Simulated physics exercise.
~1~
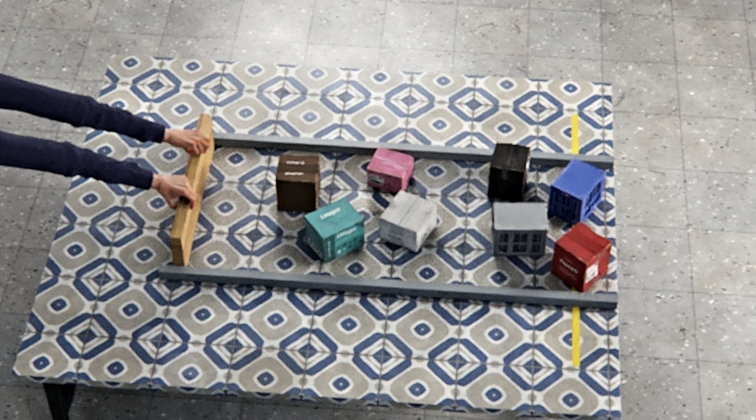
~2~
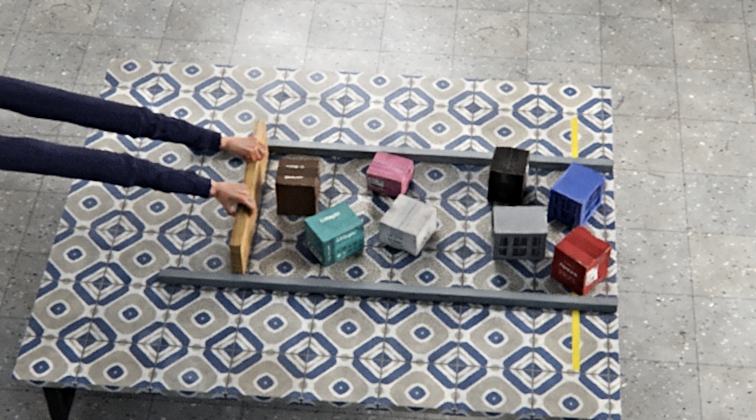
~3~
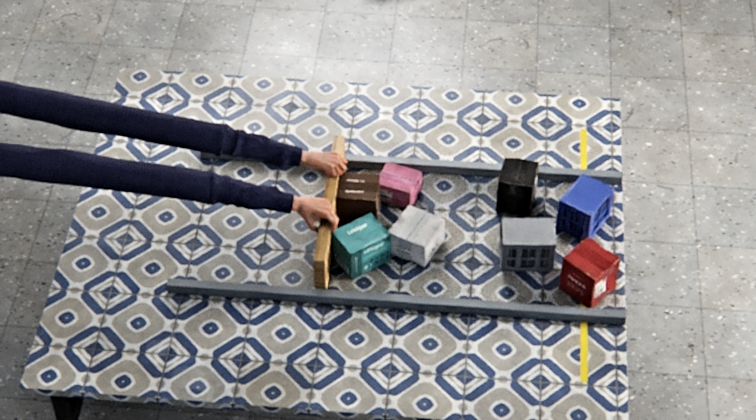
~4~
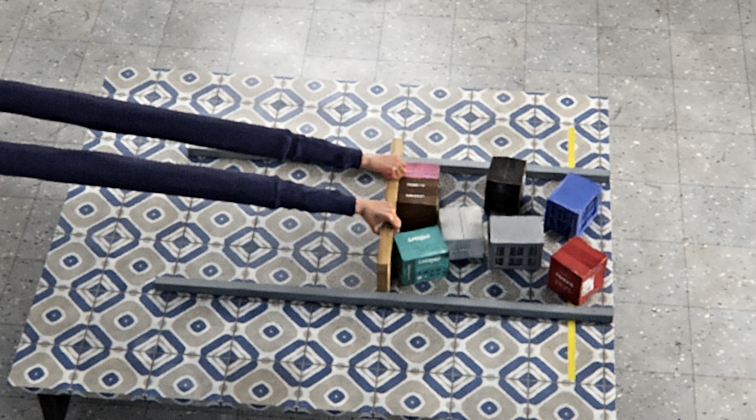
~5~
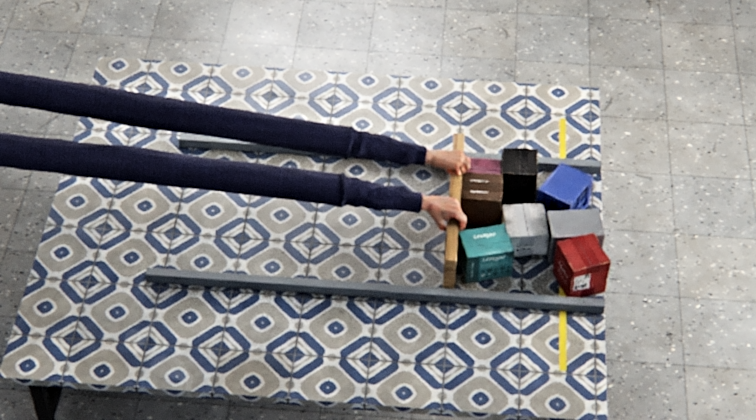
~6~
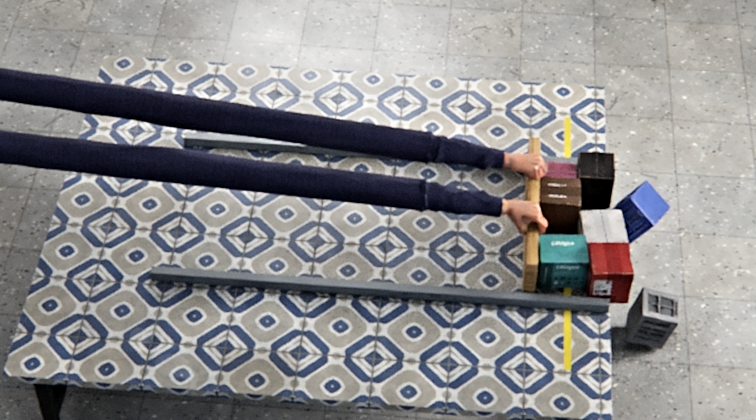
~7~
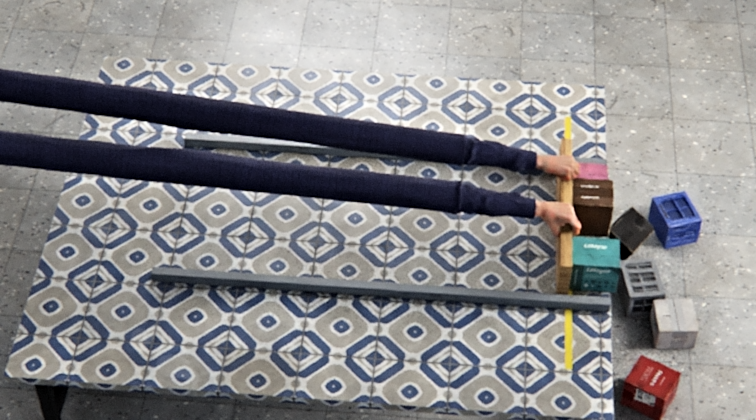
On a patterned tabletop between two grey rails, a pair of hands slid a wooden plank steadily right, gathering the scattered little boxes into a bunch, until five tumbled off the end and the brown, pink and turquoise ones stayed perched at the edge.
